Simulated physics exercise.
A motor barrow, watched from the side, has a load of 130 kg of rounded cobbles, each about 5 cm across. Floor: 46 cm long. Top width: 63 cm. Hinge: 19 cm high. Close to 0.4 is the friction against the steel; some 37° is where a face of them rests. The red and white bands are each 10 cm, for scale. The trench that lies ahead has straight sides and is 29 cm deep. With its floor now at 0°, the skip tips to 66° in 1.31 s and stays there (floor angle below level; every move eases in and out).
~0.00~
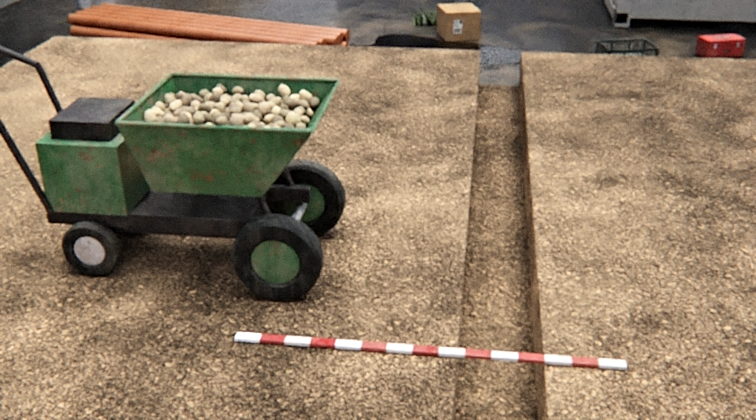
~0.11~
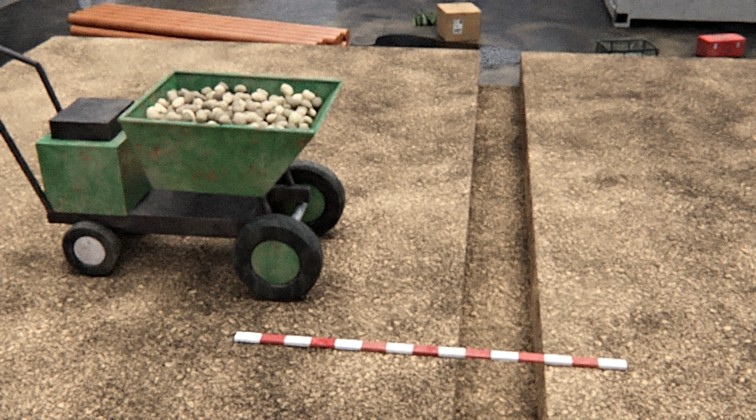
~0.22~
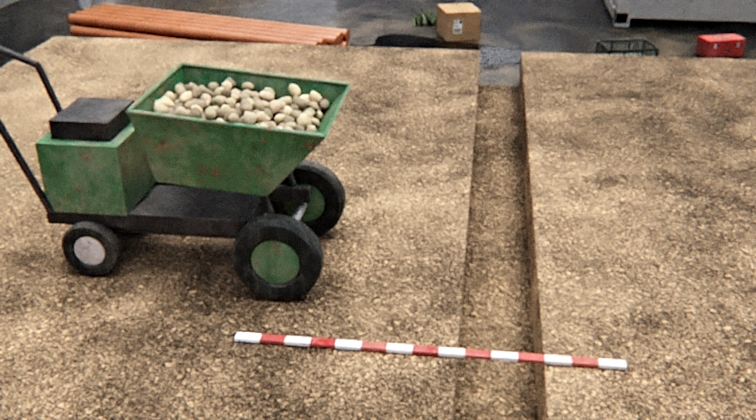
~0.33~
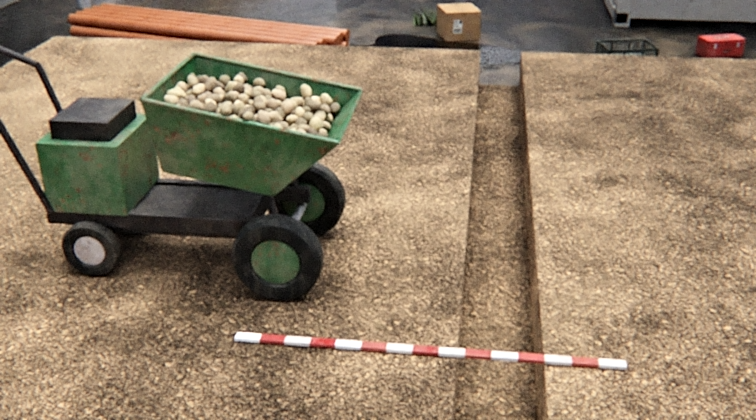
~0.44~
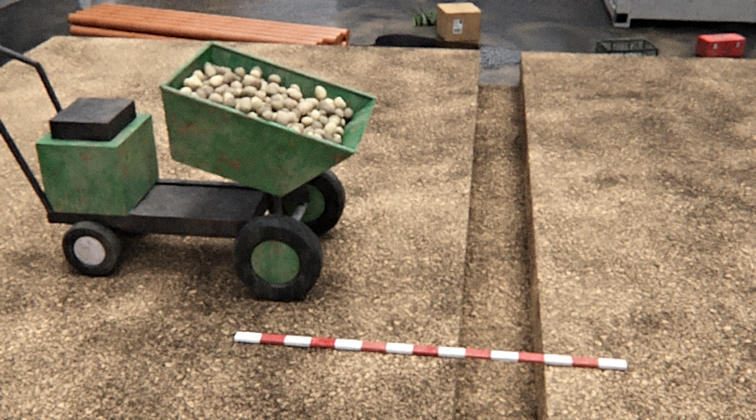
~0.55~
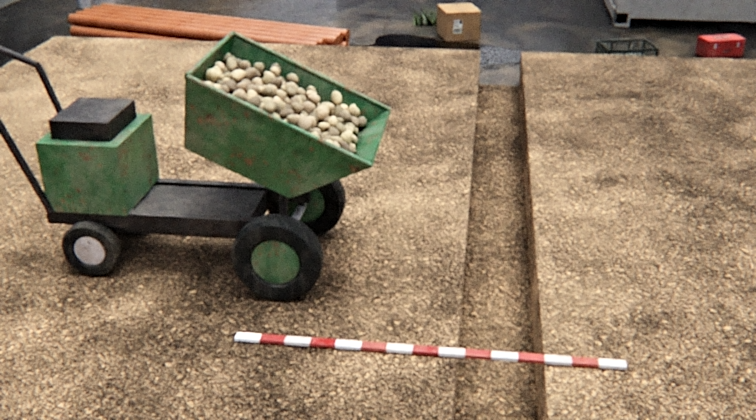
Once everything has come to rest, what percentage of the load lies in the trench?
73 %.
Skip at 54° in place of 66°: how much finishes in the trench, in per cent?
Close to 20 per cent then.
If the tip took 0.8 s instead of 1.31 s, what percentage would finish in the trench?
Something close to 80 per cent.
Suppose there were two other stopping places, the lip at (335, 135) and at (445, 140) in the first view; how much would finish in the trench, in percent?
90 %, then 20 %.
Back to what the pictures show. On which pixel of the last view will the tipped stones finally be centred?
Middle at around (489, 311), I'd say.
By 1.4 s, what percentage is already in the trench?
I'd put it near 15 per cent.
After 1.0 s the floor is at 56°; 100 % in the skip; the foremost stones are at (414, 195).
After 1.4 s the floor is at 66°; 76 % in the skip, 9 % short of the trench, 15 % in the trench; the foremost stones are at (519, 349).
After 1.8 s the floor is at 66°; 47 % in the skip, 12 % short of the trench, 41 % in the trench; the foremost stones are at (529, 317).
After 3.7 s the floor is at 66°; 7 % in the skip, 20 % short of the trench, 73 % in the trench; the foremost stones are at (529, 316).
